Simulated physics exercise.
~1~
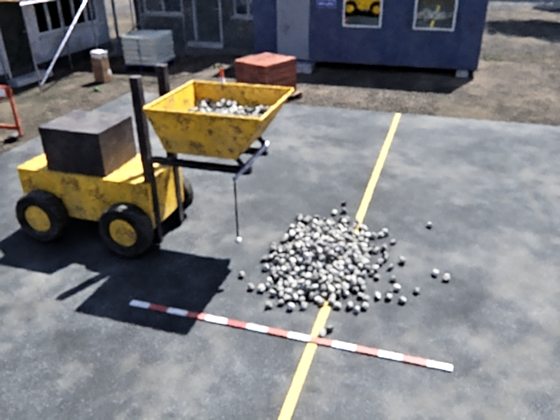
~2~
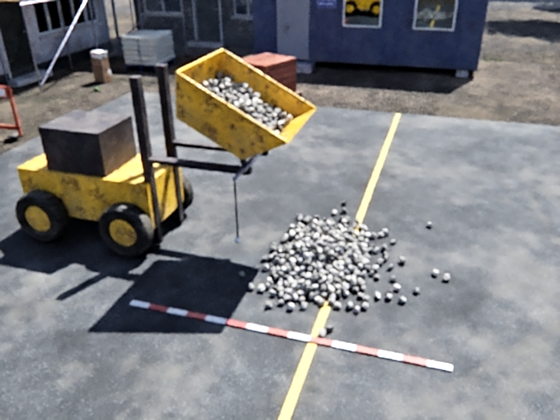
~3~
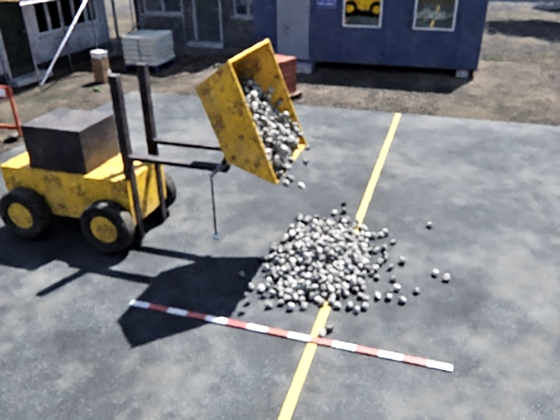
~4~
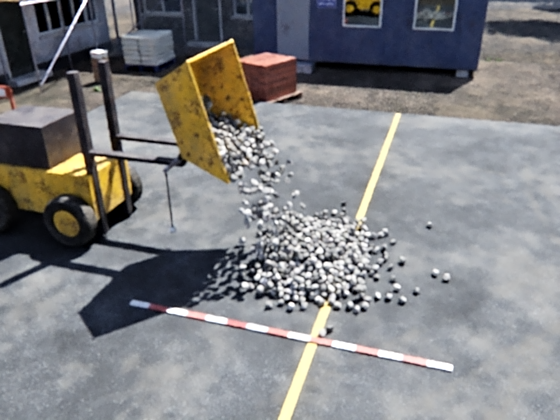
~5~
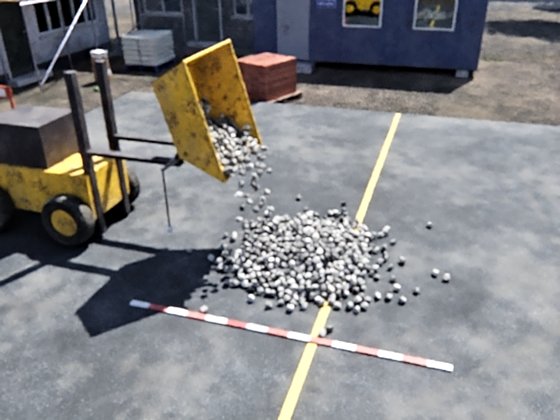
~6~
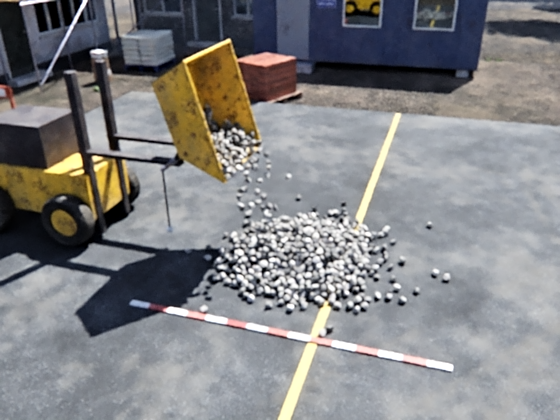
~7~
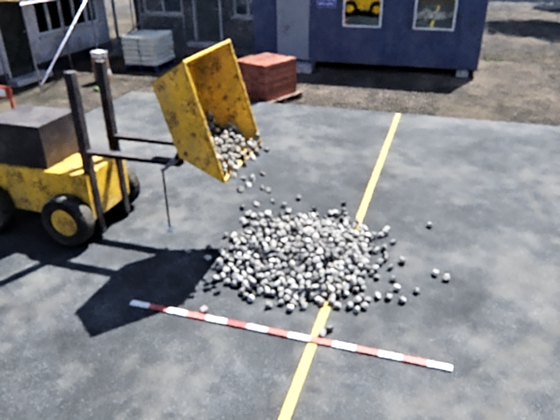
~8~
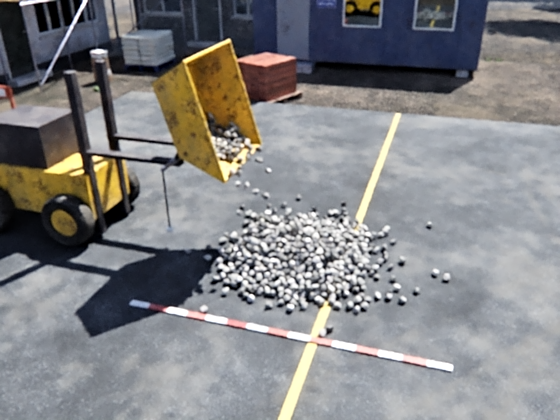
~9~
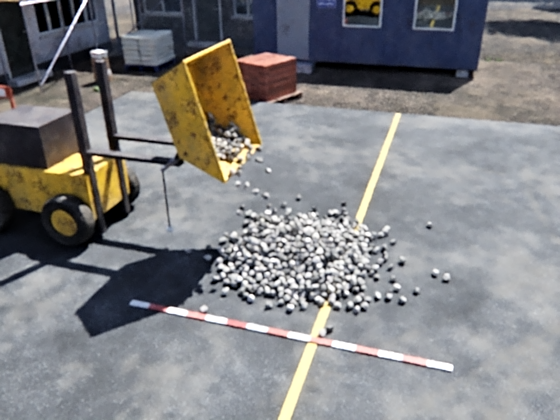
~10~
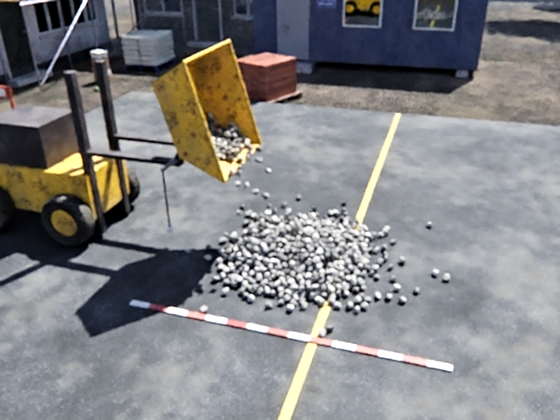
Yellow forklift tipping its skip and backing left, spilling grey stones onto a loose pile, with some stones remaining in the skip.
